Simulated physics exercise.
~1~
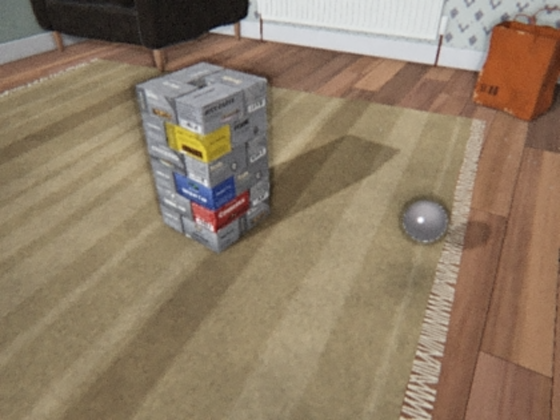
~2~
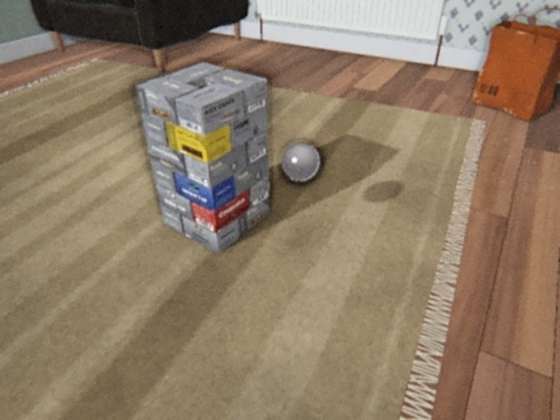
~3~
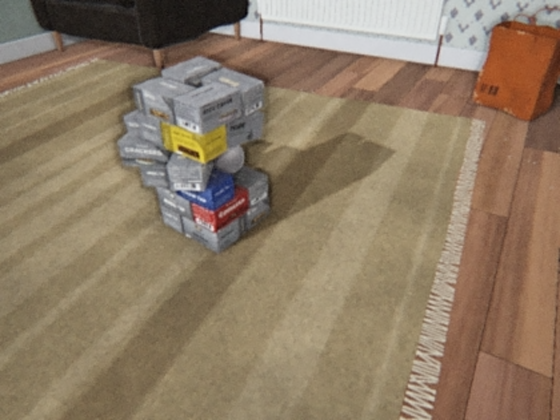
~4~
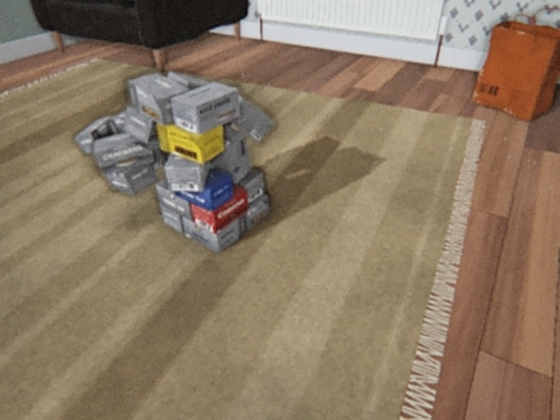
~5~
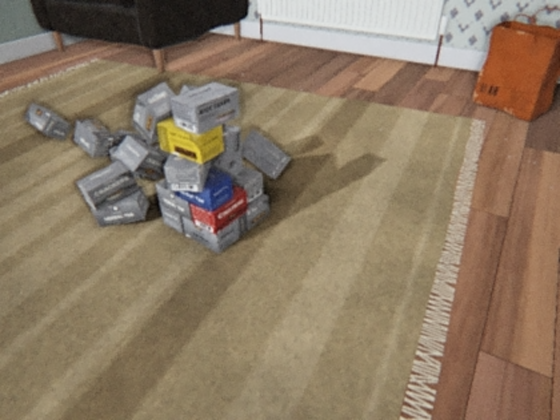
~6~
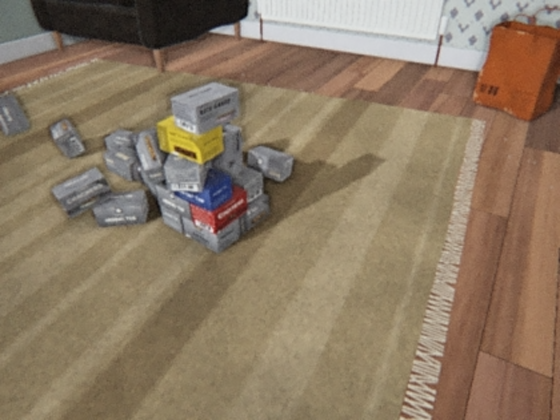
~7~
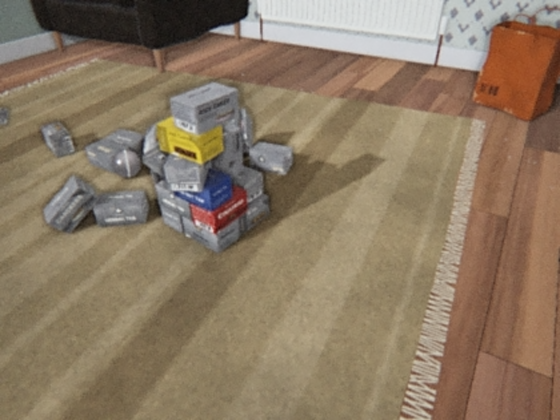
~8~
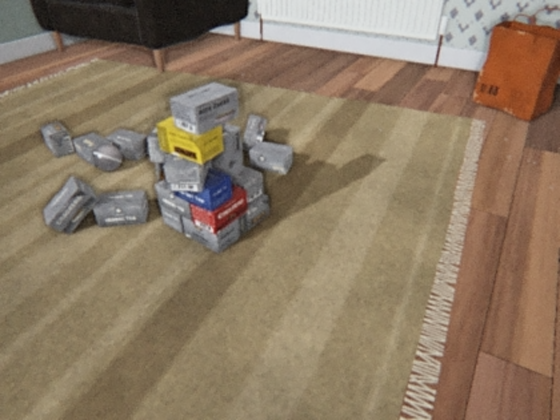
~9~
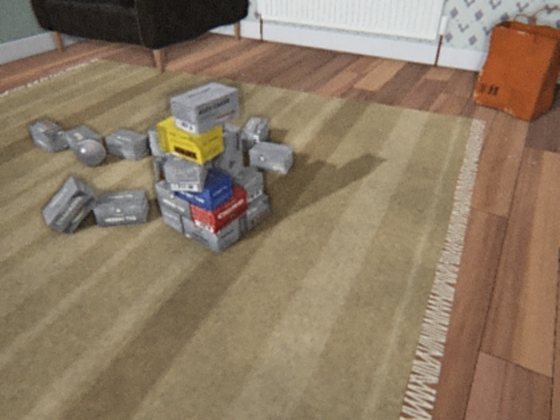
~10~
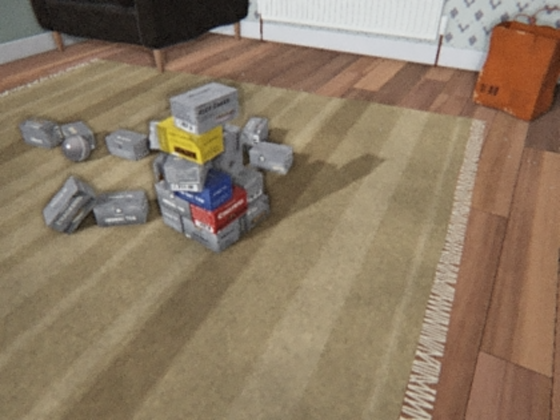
We see a steel ball fly leftward into a tower of grey packets on a striped rug, knocking many off, mostly to the left. The red, blue and yellow packets stay stacked in a partial tower, while the ball rolls away among the scattered packets at left.
